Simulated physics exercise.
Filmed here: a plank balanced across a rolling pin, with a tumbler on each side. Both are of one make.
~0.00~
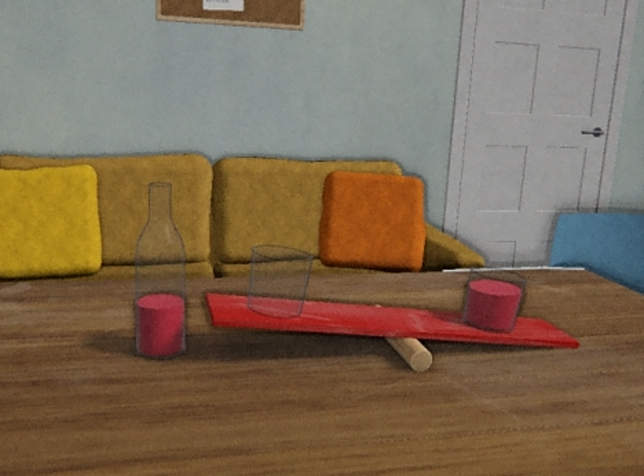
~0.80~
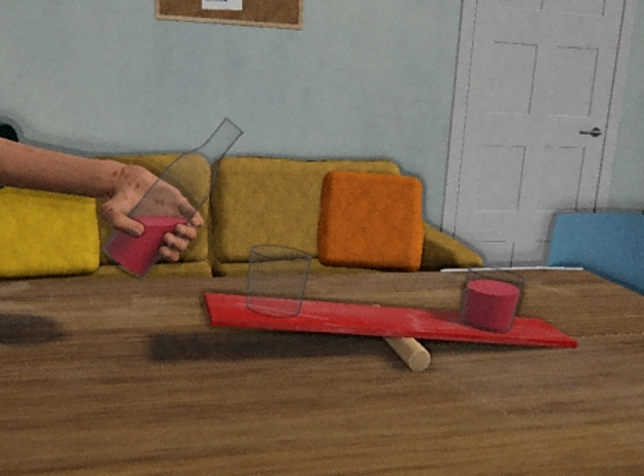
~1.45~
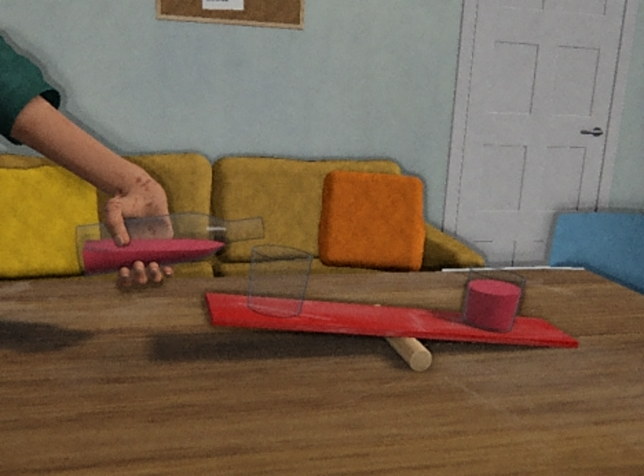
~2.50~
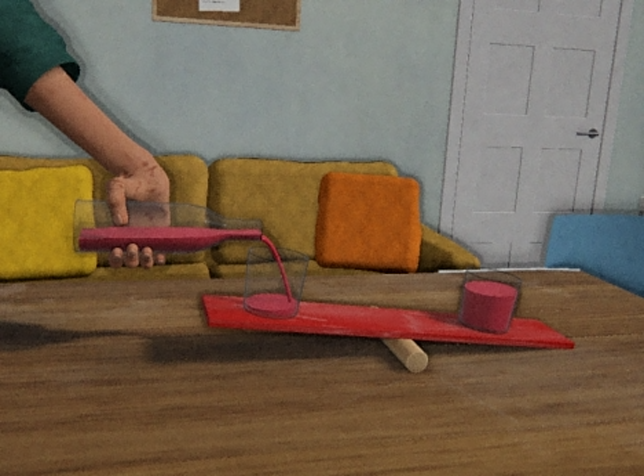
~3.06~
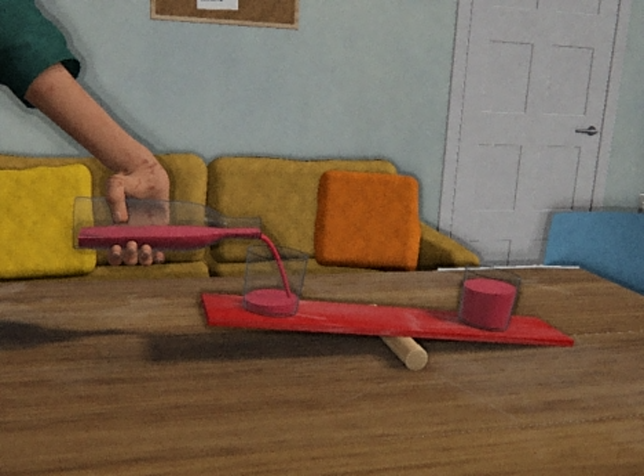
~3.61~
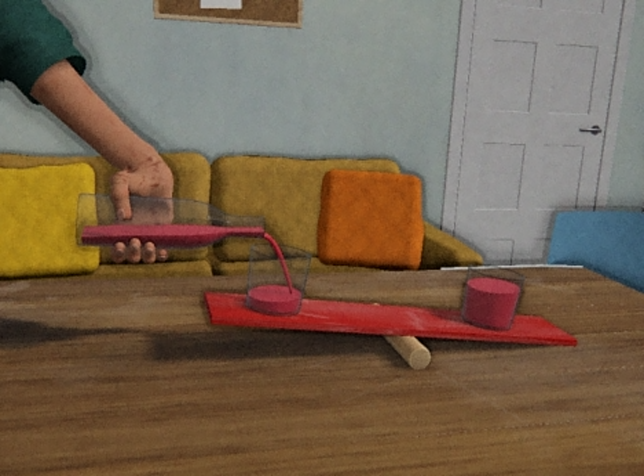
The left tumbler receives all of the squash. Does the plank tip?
Yes.
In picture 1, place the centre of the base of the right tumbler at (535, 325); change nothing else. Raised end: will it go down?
What follows: It stays still.
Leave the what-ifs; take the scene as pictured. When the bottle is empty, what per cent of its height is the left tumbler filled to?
Close to 60 %.
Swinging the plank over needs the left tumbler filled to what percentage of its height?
Estimate: Around 45 per cent.
Around 5.8 s, the left tumbler is about a third full; the plank leans as before.
Around 7.5 s, the left tumbler is about half full; the plank has swung over, and that end is down.
Around 9.5 s, the left tumbler is about two thirds full; the plank has swung over, and that end is down.
